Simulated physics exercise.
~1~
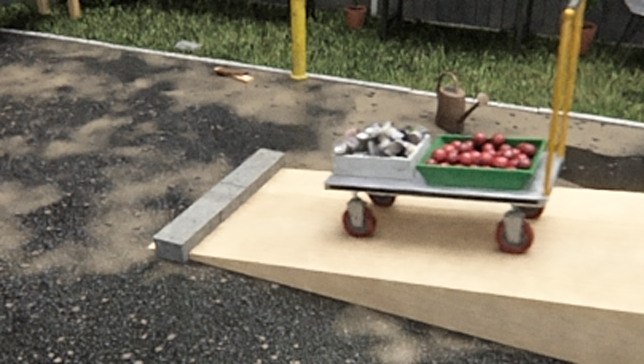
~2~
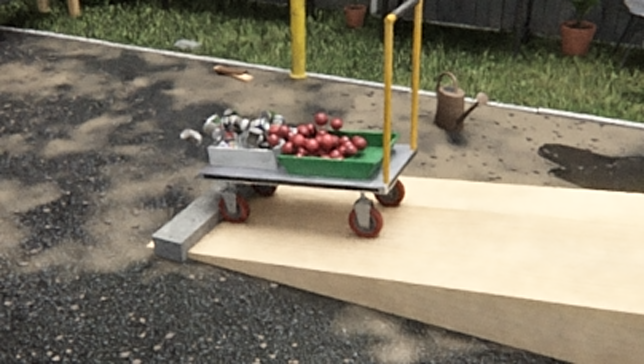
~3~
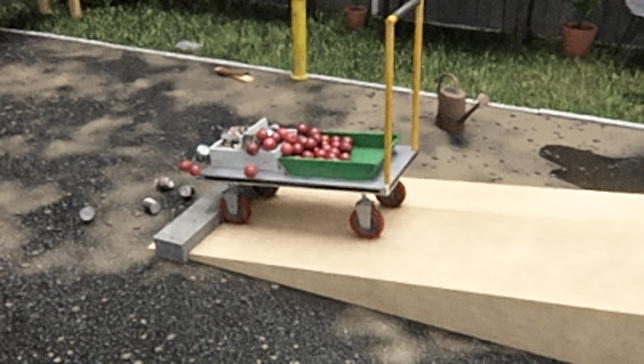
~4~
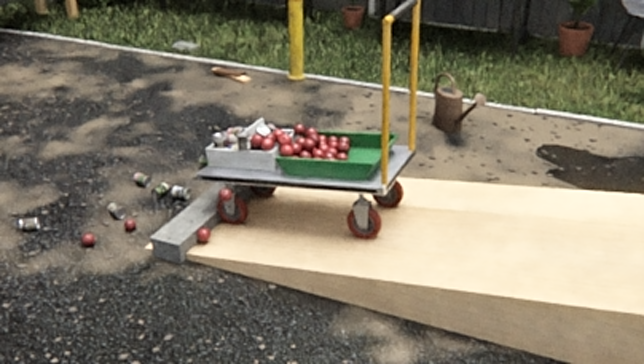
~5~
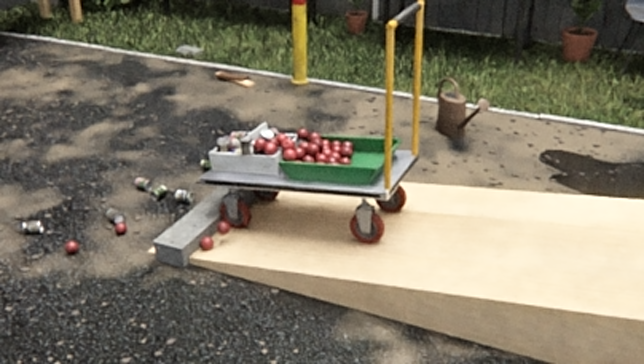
A trolley with a yellow-posted handle rolls left down a pale wooden ramp, carrying a white basket of small tins and a green basket of red apples. It comes to a stop with its front wheels at the grey beam on the ground, and the loads surge forward. Several tins tumble over the front onto the dark tarmac, while apples slide into the white basket and a few drop off the deck. The spilled pieces roll and scatter around the beam. At the end the trolley stands upright against it, most tins still aboard and the green basket partly emptied.
